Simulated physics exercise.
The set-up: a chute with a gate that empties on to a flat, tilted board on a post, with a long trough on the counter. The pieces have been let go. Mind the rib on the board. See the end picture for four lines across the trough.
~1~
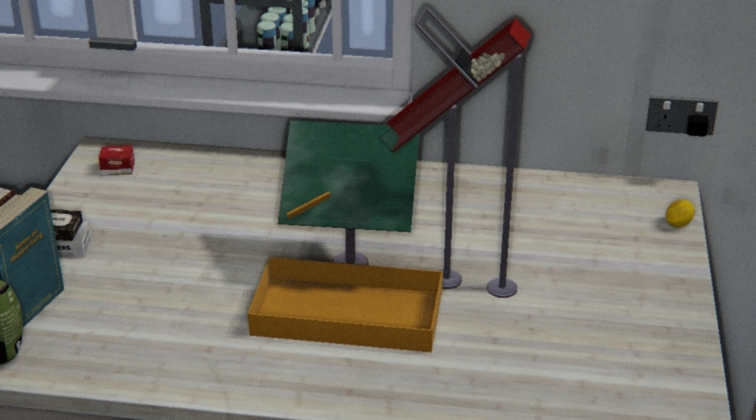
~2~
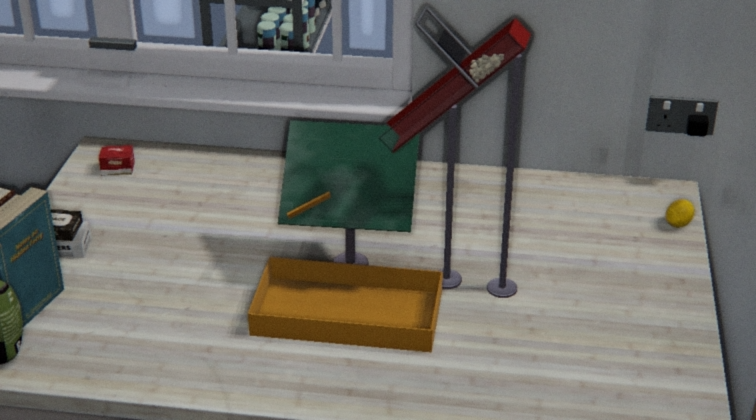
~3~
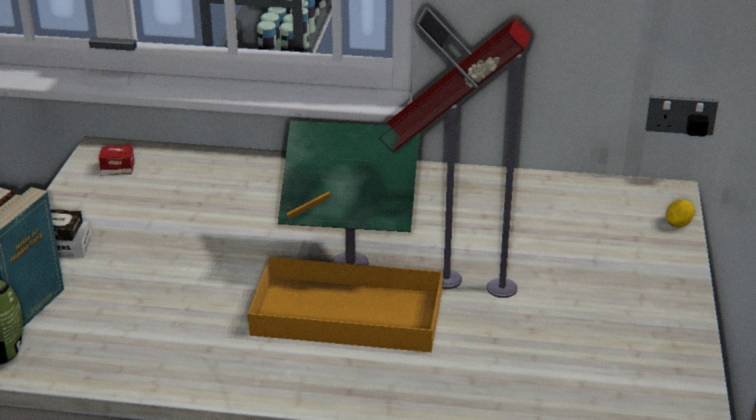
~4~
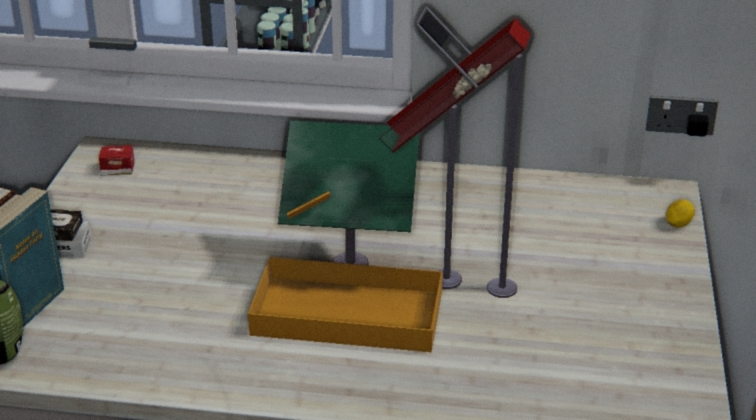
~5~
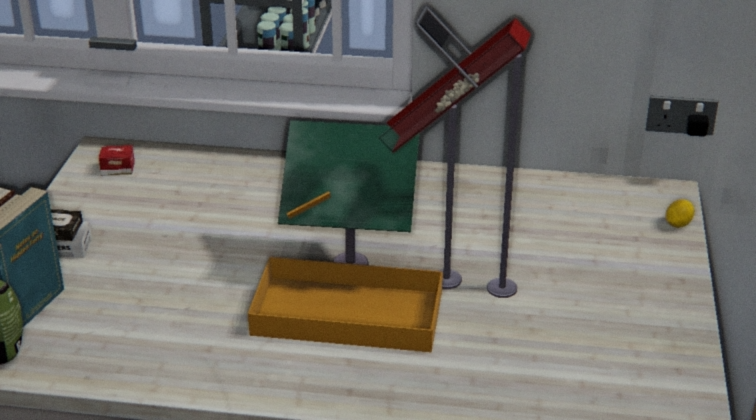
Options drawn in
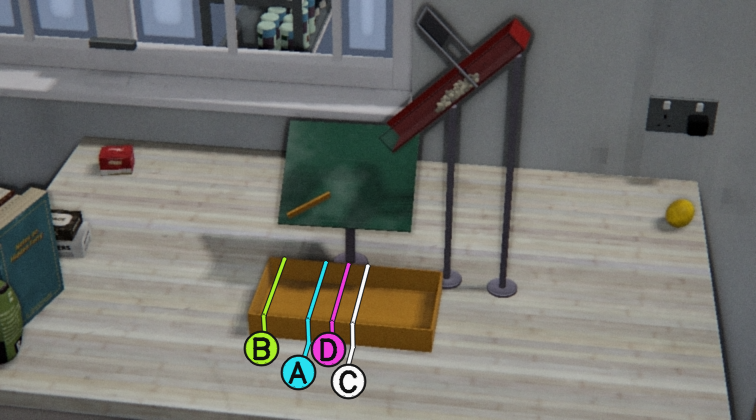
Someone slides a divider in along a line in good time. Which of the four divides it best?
It is A.
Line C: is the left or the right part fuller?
Left.
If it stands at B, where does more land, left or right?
Right.
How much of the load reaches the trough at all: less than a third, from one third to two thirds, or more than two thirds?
It is more than two thirds.
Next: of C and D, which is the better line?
That is line D.
On the marked copy, line A crosses the front rim at (308, 319); line B crosses the front rim at (263, 315); line C crosses the front rim at (352, 323); line D crosses the front rim at (332, 321).
If A is chosen, of what is caught, roughly two thirds on the left of the divider, roughly a third on the right.
If B is chosen, of what is caught, not one piece on the left of the divider, every piece on the right.
If C is chosen, of what is caught, almost all on the left of the divider, just a few on the right.
If D is chosen, of what is caught, the larger part on the left of the divider, roughly a quarter on the right.
